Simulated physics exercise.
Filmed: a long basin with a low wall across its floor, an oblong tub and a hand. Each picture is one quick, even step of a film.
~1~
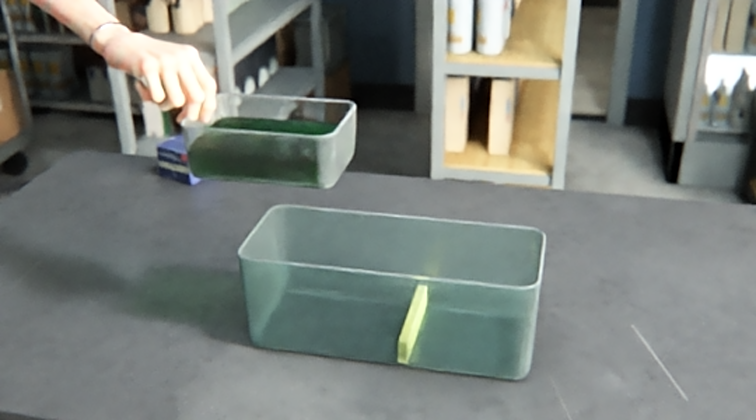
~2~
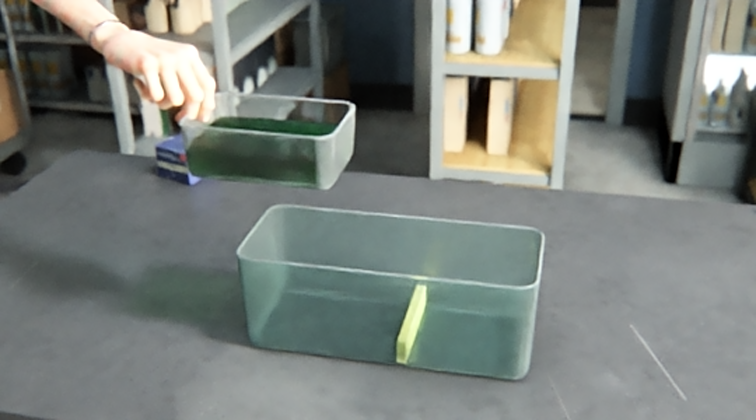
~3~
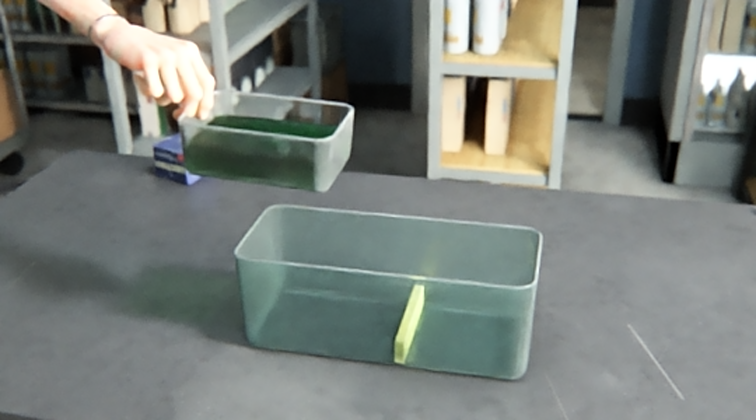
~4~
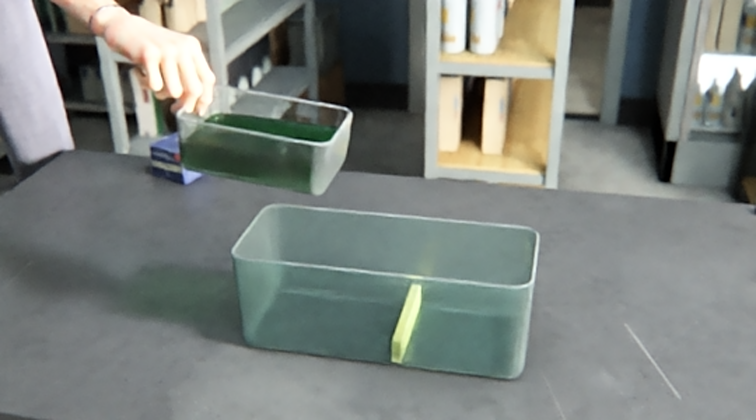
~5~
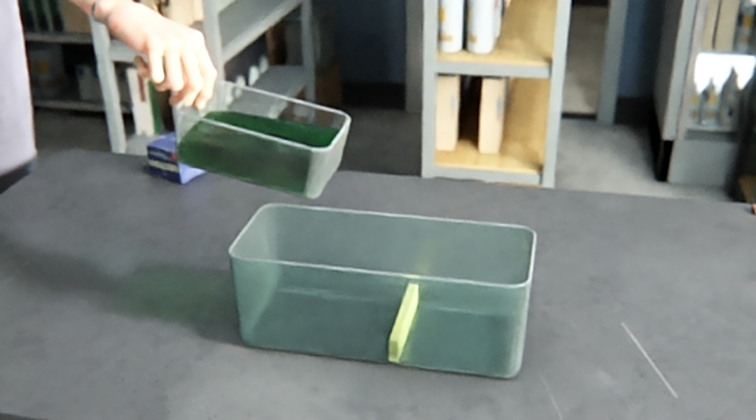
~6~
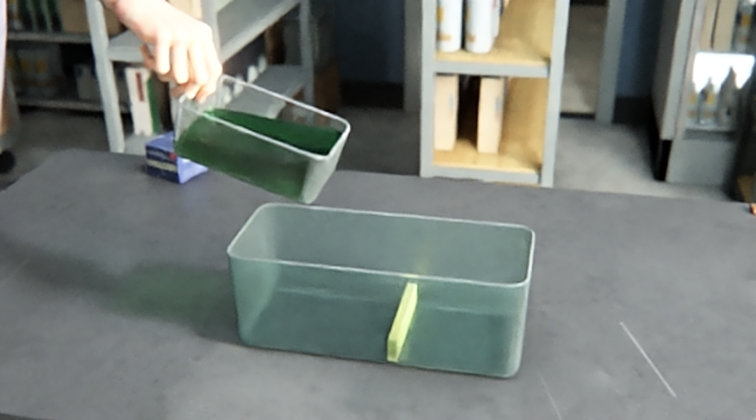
At the start, a hand holds a clear oblong tub of dark green liquid nearly level above and behind a long, clear basin with a low yellow-green wall across its floor. The hand then tilts the tub gradually, its right end dipping lower while the liquid shifts toward that end.
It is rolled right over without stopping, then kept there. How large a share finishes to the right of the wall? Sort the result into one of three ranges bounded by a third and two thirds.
It falls in the bottom range, below a third.
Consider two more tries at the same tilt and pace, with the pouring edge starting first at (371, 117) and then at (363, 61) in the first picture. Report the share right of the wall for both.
Around 45 percent first, around 50 percent second.
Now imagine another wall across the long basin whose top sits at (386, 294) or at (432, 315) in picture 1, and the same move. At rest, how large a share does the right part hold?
Case 1: 50 %; case 2: 20 %.
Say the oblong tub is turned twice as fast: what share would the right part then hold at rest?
It comes to some 30 per cent.
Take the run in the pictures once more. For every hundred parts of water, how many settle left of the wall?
Estimate: Some 65 per cent.
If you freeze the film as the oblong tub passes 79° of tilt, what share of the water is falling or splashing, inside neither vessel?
40 in a hundred.
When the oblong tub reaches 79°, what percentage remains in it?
Around 20 percent remains.
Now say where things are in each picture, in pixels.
In the first picture, it leans 0°; its right rim is at (345, 121); the water meets the walls at (206, 129) and (345, 139); the long basin's rim runs from (255, 231) to (542, 259); the wall's top is at (413, 313).
In the second picture, it leans 1°; its right rim is at (344, 122); the water meets the walls at (204, 129) and (344, 140).
In the third picture, it leans 3°; its right rim is at (343, 124); the water meets the walls at (202, 128) and (342, 141).
In the fourth picture, it leans 7°; its right rim is at (342, 129); the water meets the walls at (199, 125) and (339, 143).
In the fifth picture, it leans 12°; its right rim is at (340, 135); the water meets the walls at (196, 123) and (337, 143).
In the sixth picture, it leans 18°; its right rim is at (339, 143); the water meets the walls at (194, 120) and (336, 144).
A moment on, the tilt is 79° and 22 per cent is still to pour, 32 is left of the wall and 5 right of it.
Next, the tilt is 109° and 4 per cent is still to pour, 62 is left of the wall and 21 right of it.
Then the tilt is 111° and 0 per cent is still to pour, 69 is left of the wall and 24 right of it.
Later the tilt is 111° and 0 per cent is still to pour, 66 is left of the wall and 26 right of it.
At rest 66 per cent lies left of the wall, 26 right of it and 8 outside.
